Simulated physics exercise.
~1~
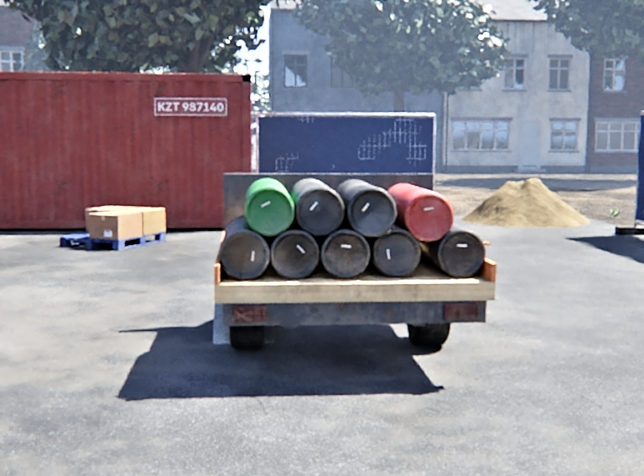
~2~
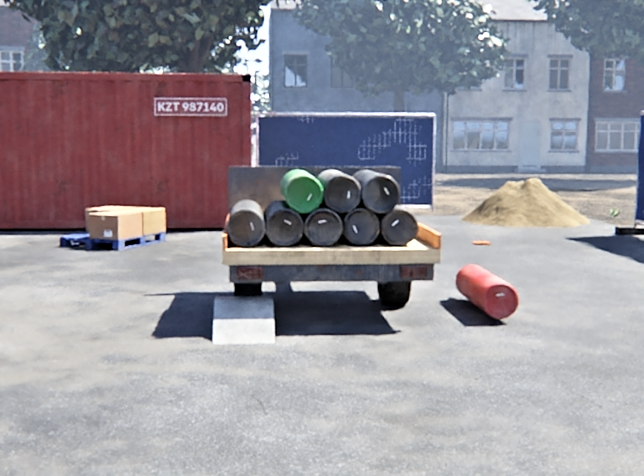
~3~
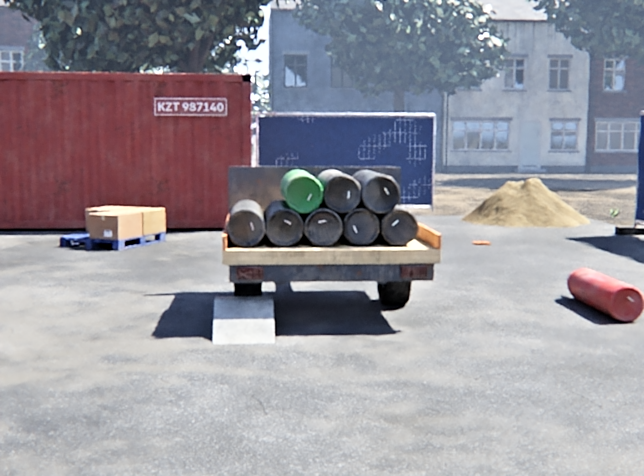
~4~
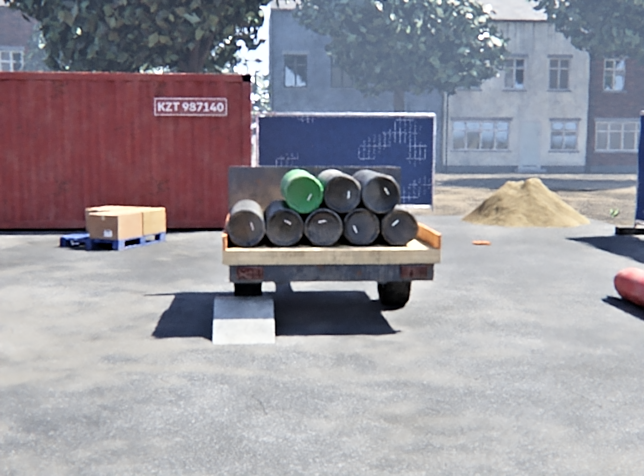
At first, a low flatbed trailer stands in a paved yard, seen from behind, with dark cylinders stacked end-on in two rows, a green one at the upper left and a red one at the upper right. The trailer moves away over a pale hump under its left wheel and comes to a stop just beyond it. The red cylinder drops off the right side onto the ground, while the green one shifts right on the upper row. Red then rolls farther right across the yard. It ends partly out of view, with green and the dark cylinders still on the deck.
